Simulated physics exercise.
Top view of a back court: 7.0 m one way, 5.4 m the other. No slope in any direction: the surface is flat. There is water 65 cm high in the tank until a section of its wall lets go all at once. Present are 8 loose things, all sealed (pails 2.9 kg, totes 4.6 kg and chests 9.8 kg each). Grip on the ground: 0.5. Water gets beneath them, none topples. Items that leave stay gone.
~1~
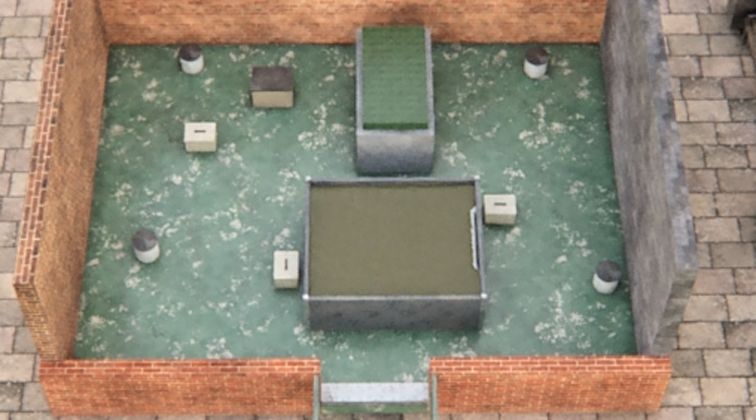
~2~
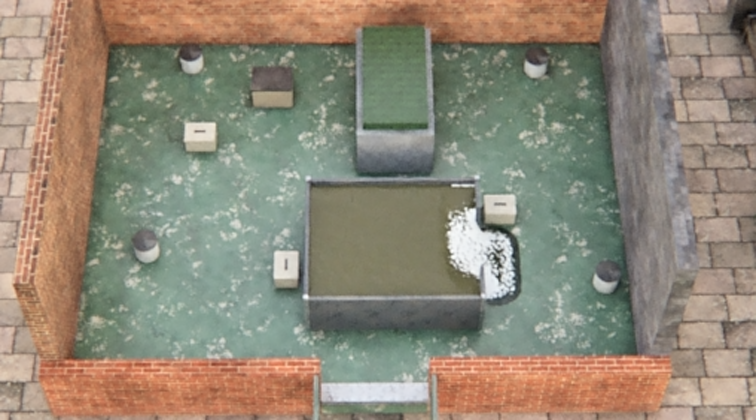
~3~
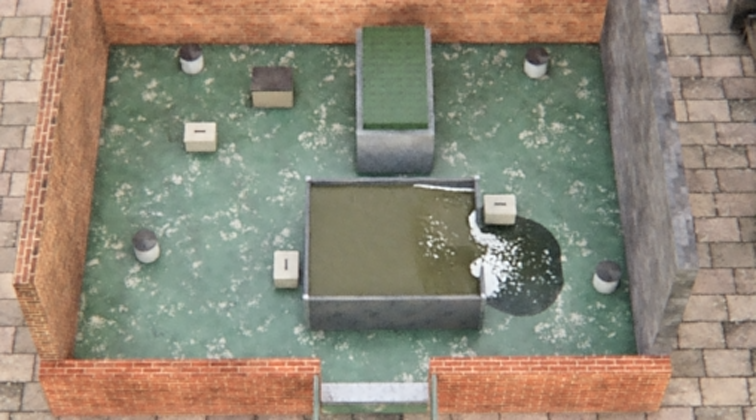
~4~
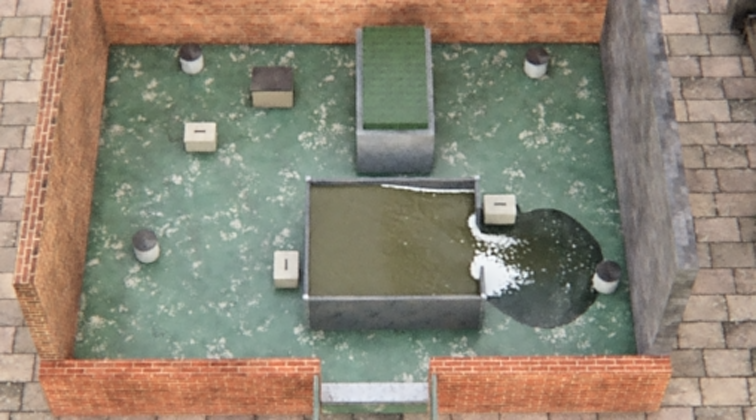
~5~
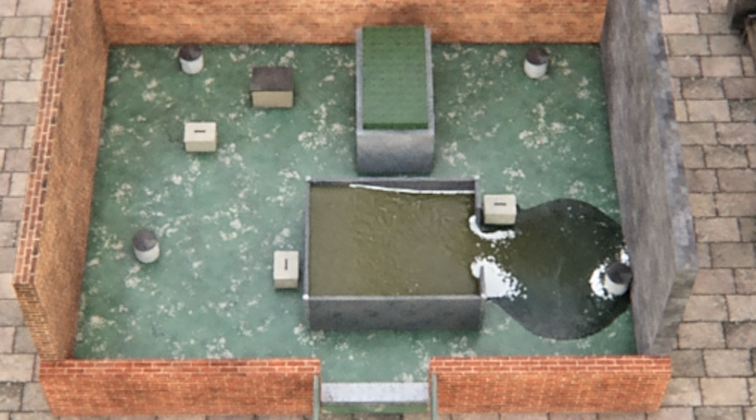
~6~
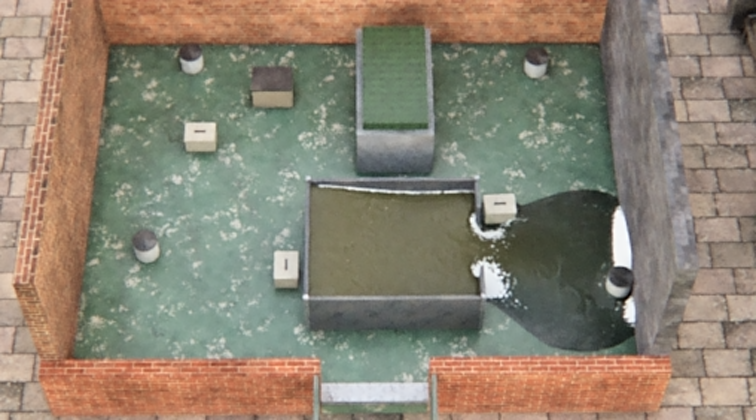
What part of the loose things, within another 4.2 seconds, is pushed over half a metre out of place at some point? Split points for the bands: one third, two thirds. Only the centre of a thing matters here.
My call: Under one third.
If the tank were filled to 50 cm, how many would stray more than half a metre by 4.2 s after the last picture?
2.
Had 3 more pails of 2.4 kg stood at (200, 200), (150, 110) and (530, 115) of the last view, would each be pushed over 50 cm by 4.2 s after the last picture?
Well, in turn they are below that, below that and above that.
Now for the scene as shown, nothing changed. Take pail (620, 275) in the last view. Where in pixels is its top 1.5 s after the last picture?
About (574, 347), give or take.
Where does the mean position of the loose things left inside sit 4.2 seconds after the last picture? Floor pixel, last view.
It works out to somewhere near (237, 180) on the floor.
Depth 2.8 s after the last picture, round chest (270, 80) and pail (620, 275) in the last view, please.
About 0 and 7 cm.
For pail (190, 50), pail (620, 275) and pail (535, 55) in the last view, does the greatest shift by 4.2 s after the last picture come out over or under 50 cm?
Well, in that order it's not reaching it, topping it, topping it.
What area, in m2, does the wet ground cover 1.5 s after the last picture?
Close to 12 m2, I'd say.
Then, 0.4 s after the last picture 0 of 8 are over 50 cm from their spots; 1 afloat.
Then, 1.5 s after the last picture 1 of 8 are over 50 cm from their spots; 1 afloat.
Then, 2.8 s after the last picture 2 of 8 are over 50 cm from their spots; 2 afloat.
Then, 4.2 s after the last picture 2 of 8 are over 50 cm from their spots, and 2 have been at some point; 2 afloat.
